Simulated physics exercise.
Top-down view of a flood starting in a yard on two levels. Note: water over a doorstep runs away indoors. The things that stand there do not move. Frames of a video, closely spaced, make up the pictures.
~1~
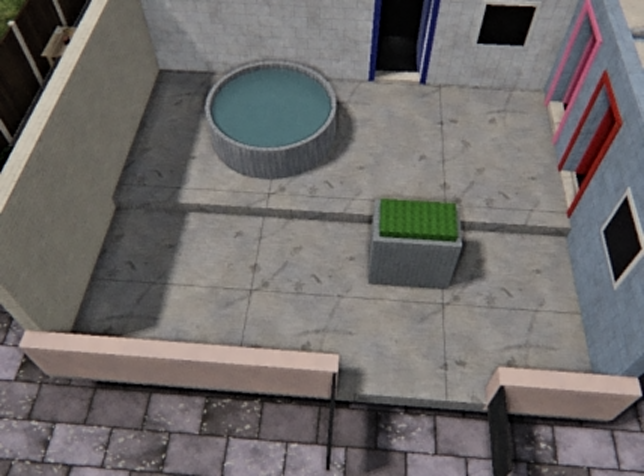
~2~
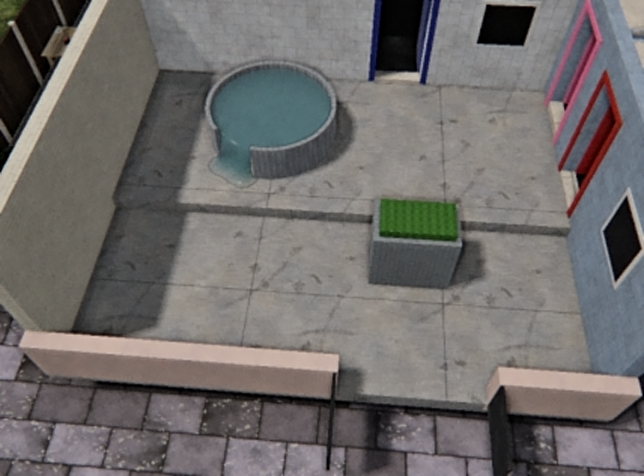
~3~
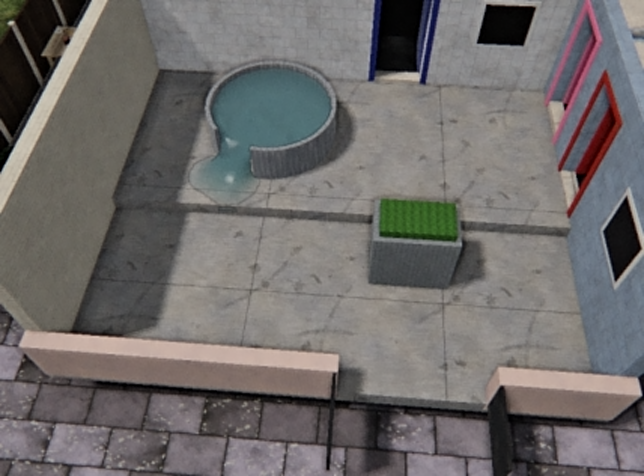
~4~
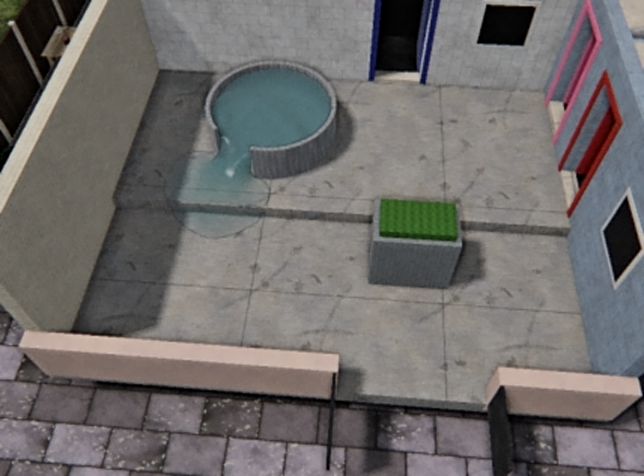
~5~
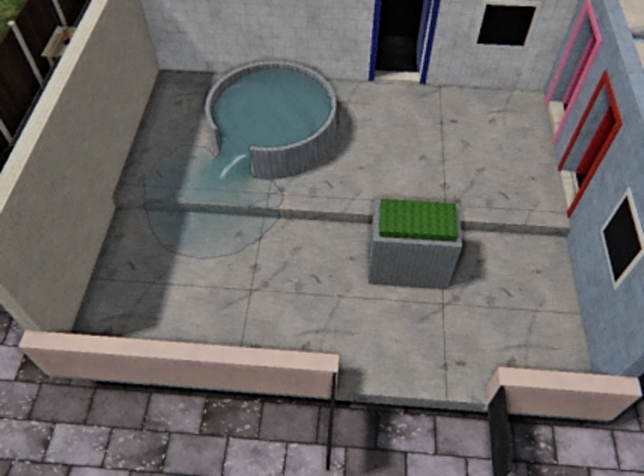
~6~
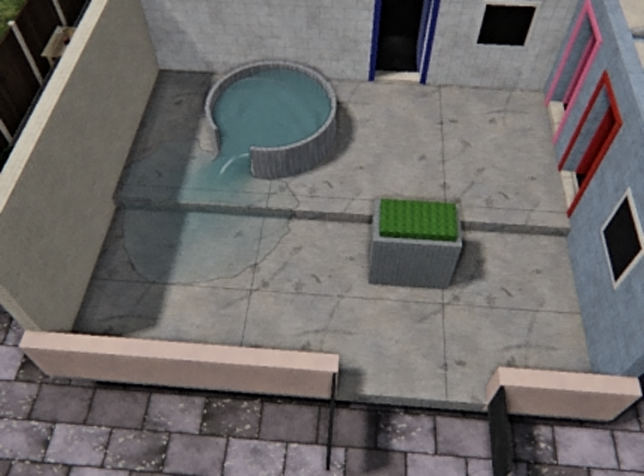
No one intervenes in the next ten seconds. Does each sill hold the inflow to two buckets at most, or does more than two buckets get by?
The blue door keeps to the limit; the pink door keeps to the limit; the red door keeps to the limit.
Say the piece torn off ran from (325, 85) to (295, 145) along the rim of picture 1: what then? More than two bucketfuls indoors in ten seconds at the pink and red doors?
Well, the pink crosses the threshold, and the red crosses the threshold.
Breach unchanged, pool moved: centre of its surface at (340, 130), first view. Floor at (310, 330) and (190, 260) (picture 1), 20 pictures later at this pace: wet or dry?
I'd say swamped for the first and swamped for the second.
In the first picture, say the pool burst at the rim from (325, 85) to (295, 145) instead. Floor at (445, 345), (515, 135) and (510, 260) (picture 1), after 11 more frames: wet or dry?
In turn: Untouched, swamped, swamped.
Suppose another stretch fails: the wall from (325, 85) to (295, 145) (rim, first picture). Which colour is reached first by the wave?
The blue one.
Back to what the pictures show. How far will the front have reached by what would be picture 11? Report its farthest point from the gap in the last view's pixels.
Somewhere about (64, 354).
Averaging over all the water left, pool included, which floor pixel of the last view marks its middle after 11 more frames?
Near (231, 179).
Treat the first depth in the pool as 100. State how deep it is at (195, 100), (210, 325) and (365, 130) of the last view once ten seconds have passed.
4, 14 and 0 in a hundred, in turn.
A moment on, water covers 25 % of the floor; the blue door not reached, the pink door not reached, the red door not reached.
Next, water covers 25 % of the floor; the blue door not reached, the pink door not reached, the red door not reached.
Then, water covers 30 % of the floor; the blue door not reached, the pink door not reached, the red door not reached.
Later, water covers 55 % of the floor; the blue door not reached, the pink door not reached, the red door not reached.
In the end, water covers 60 % of the floor; the blue door not reached, the pink door not reached, the red door not reached.
